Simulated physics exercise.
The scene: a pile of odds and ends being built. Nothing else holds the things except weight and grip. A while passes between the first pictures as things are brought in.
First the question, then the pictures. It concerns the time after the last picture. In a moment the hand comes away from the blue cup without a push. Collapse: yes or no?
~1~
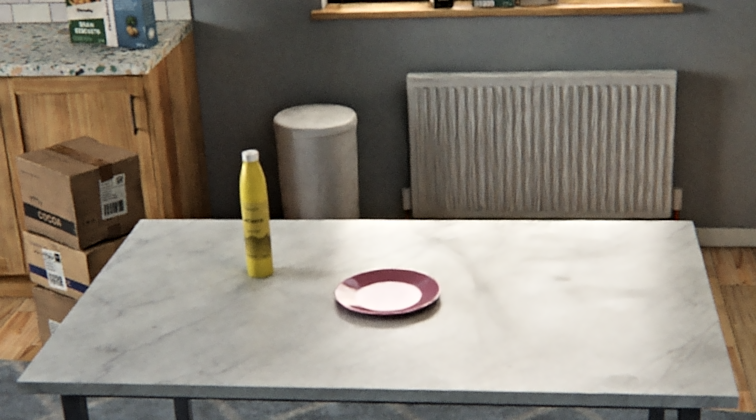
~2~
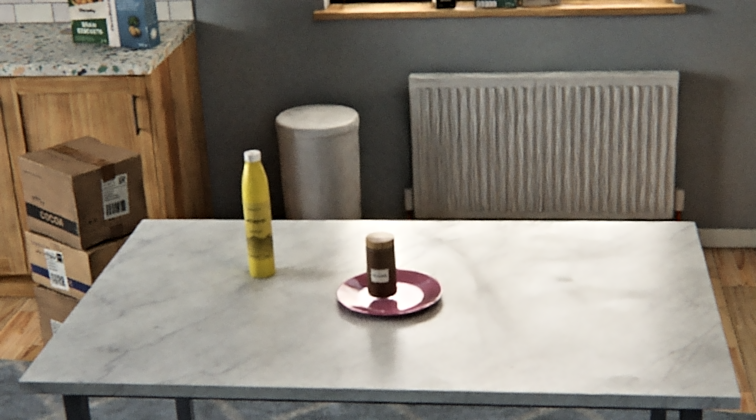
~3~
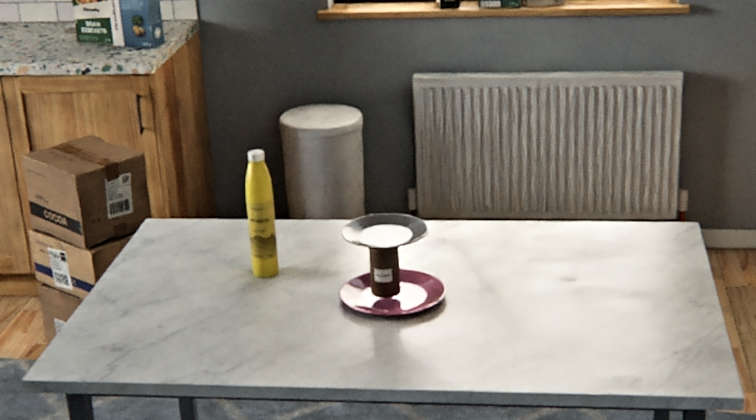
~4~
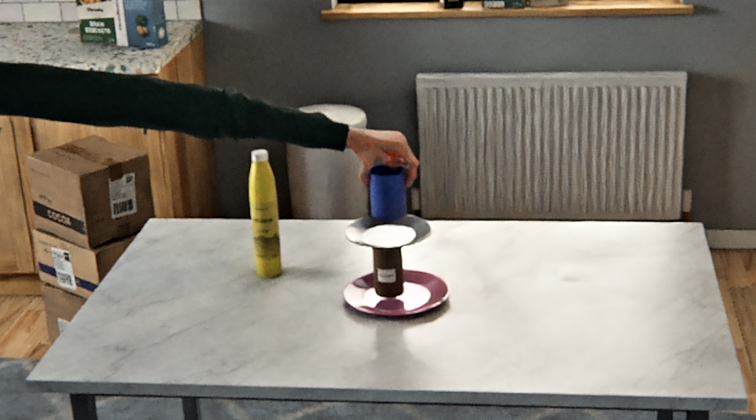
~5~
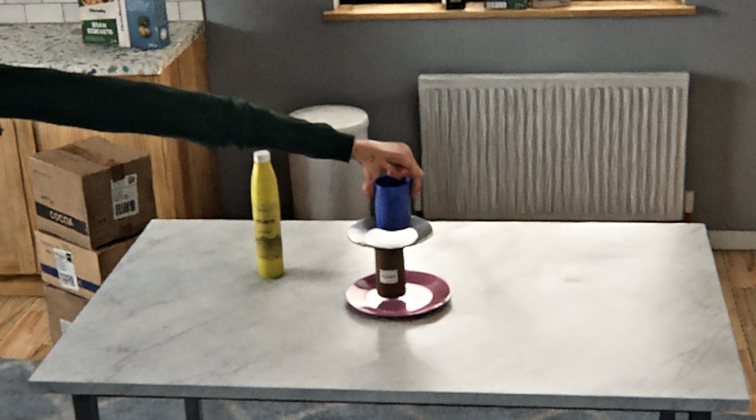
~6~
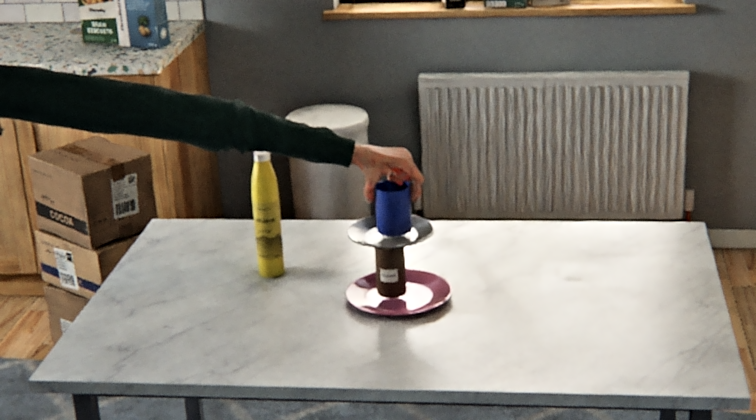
Collapse: No.
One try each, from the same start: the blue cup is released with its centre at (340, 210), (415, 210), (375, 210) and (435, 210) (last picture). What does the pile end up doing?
The pile goes down on try one, does not fall on try two, does not fall on try three and goes down on try four.
Then, 0.50 s later than the last frame, all is still.
Then, 1.30 s later than the last frame, blue cup resting near (393, 209).
When it is over, all 5 as before. End places, in pixels of the last picture, blue cup near (393, 209). The pile keeps its balance.
